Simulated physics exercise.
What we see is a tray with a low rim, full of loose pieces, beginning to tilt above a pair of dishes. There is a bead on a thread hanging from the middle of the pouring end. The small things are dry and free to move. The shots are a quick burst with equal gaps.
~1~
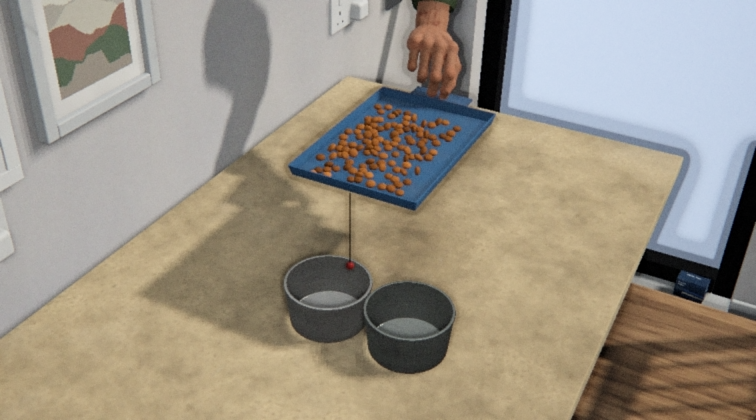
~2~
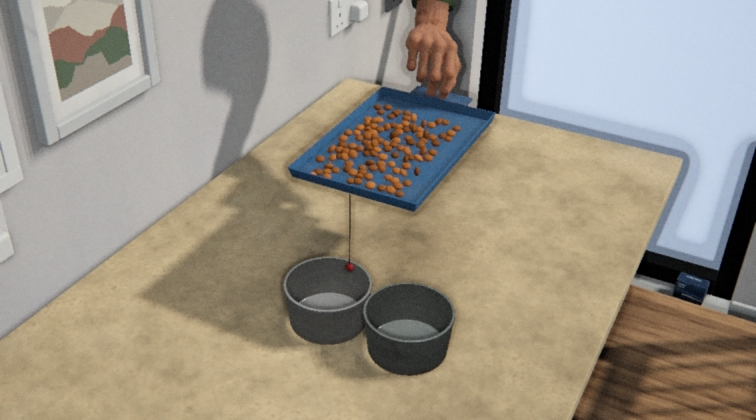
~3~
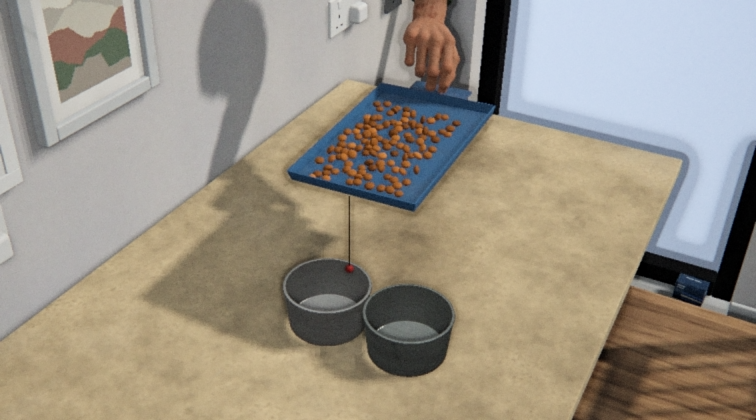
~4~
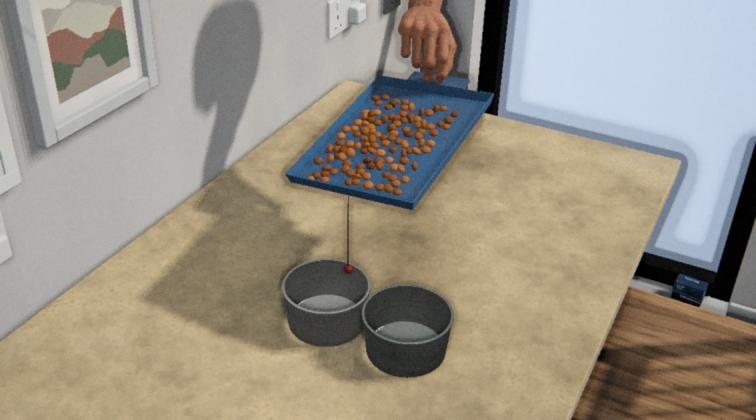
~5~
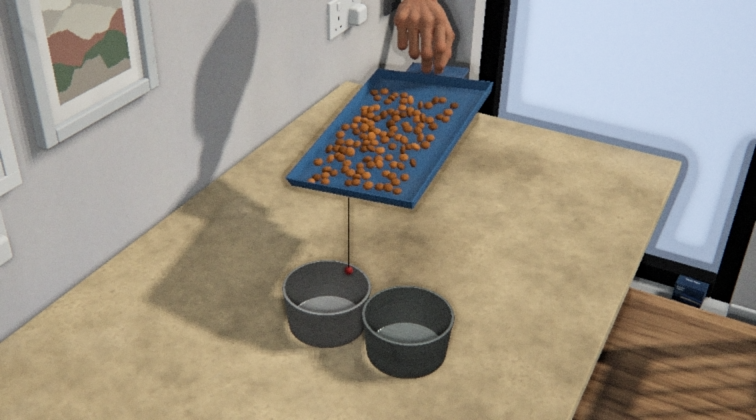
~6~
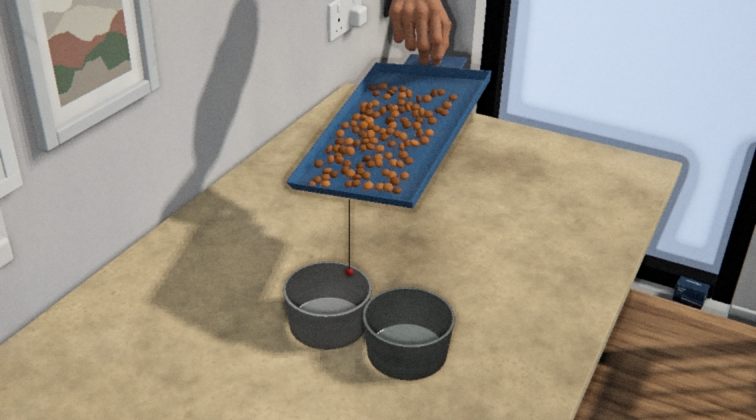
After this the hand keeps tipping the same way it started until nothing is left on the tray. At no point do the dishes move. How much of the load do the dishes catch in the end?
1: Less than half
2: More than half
Answer: 1.
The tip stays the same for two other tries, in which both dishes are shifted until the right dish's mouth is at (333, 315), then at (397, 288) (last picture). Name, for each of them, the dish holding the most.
In turn: The left-side dish; the left-side dish.
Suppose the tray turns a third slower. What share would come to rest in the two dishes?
Estimate: Some 30 %.
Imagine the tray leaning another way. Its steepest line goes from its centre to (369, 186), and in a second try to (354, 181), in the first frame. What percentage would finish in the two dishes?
About 80 %, then 70 %.
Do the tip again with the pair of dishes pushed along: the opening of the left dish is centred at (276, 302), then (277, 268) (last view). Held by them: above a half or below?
Try 1: A minority of it. Try 2: A majority of it.
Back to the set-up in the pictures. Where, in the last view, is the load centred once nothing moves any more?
It settles centred around (285, 306).
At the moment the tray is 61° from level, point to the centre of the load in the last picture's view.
About (314, 175).
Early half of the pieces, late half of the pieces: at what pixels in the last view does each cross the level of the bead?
The first part at (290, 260); the rest at (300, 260).
Shortly afterwards, tray tipped steeply; all but a few on the tray; a little in the air.
Next, tray tipped right over; a little on the tray; near a quarter in the left dish; near half outside both; a little in the air.
Some moments later, tray tipped past a quarter turn; near a third in the left dish; near two thirds outside both.
In the end, tray tipped past a quarter turn; none at all in the right dish; near a third in the left dish; near two thirds outside both.
